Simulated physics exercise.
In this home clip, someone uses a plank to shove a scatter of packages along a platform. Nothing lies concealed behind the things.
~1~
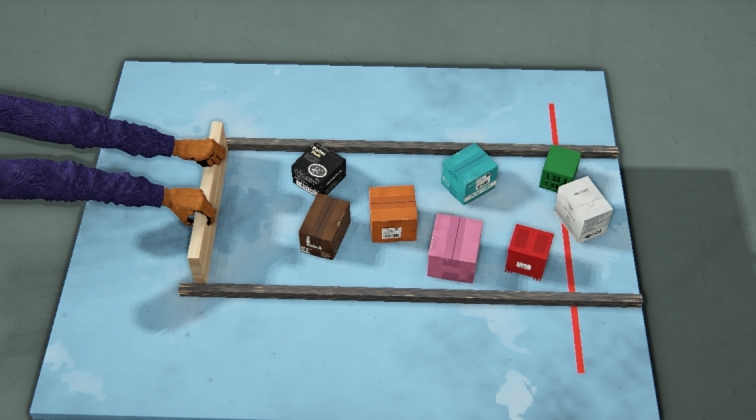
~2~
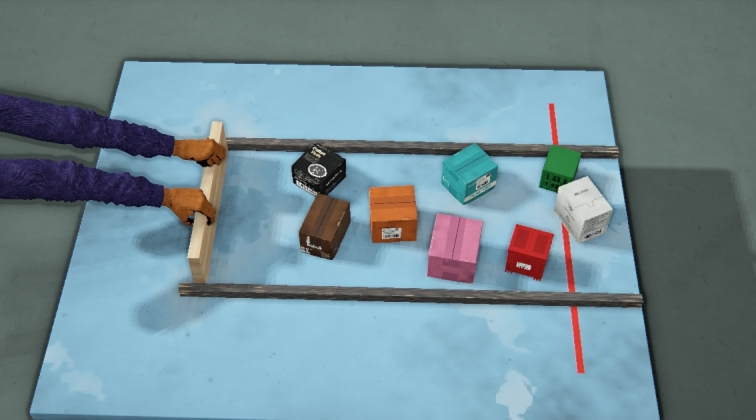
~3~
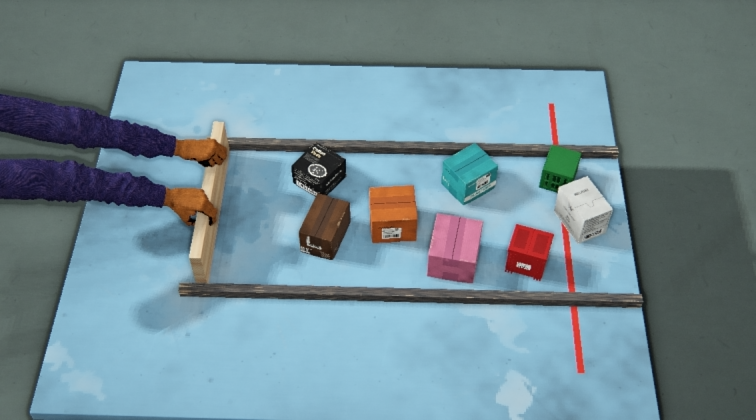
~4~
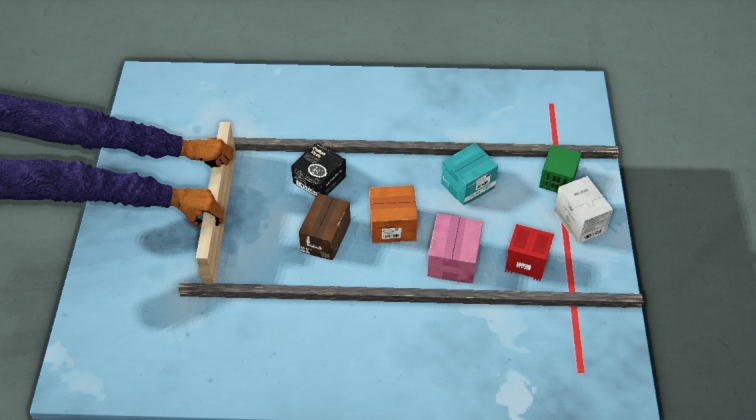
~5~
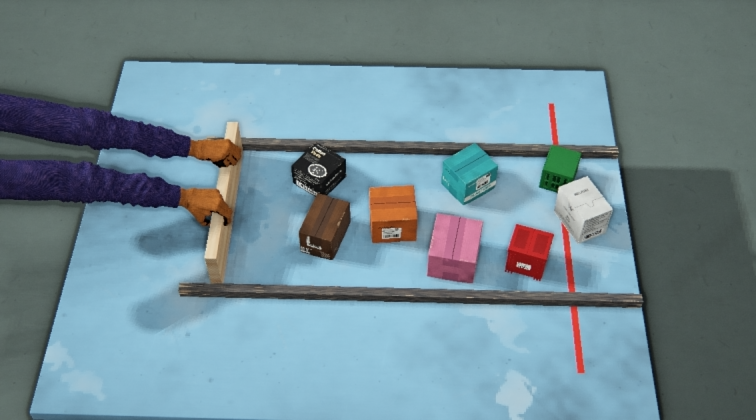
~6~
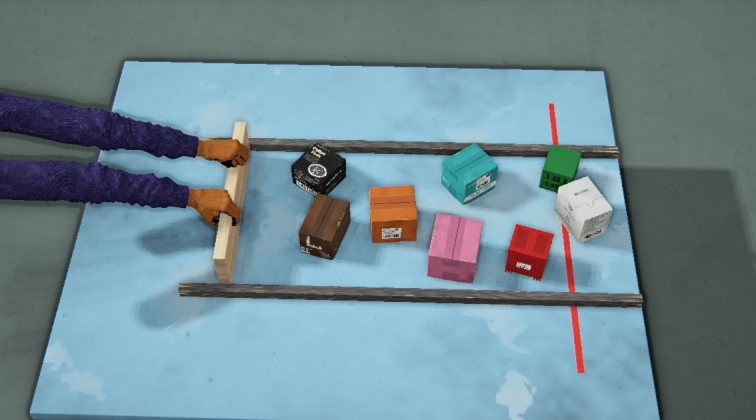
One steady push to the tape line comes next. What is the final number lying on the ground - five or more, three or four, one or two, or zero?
The tally of falls will come to three or else four.
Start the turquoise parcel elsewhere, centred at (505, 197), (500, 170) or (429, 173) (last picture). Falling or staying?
Results in order: Not lost; not lost; not lost.
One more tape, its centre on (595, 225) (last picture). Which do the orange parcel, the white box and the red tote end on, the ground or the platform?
What happens is that the orange parcel winds up off it, the white box winds up off it and the red tote winds up off it.
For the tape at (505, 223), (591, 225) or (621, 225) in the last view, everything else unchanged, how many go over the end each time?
The counts: 0, 5 and 8.
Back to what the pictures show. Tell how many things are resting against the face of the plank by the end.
Looks like 3 of them, all told.
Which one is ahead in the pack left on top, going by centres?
The orange parcel is foremost.
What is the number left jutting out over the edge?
In total, 1 of them.
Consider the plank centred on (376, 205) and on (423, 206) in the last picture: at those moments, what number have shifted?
By then 4, and later 6.
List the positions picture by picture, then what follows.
White box (583, 210); green crate (560, 170); red tote (529, 253); plank (210, 201); tape (565, 224), in the first picture.
Green crate (560, 170); black box (319, 171), in the second picture.
Red tote (529, 253); turquoise parcel (469, 175), in the third picture.
White box (583, 210); plank (218, 201), in the fourth picture.
Green crate (560, 170); orange parcel (393, 214), in the fifth picture.
White box (583, 210); green crate (560, 170); red tote (529, 253); plank (233, 202); tape (565, 224), in the sixth picture.
Soon after, none off yet; white box at rest near (583, 210); green crate at rest near (560, 170); red tote at rest near (529, 253).
At rest, the number that fall off is three or four; fallen, turquoise parcel, red tote, green crate and white box.
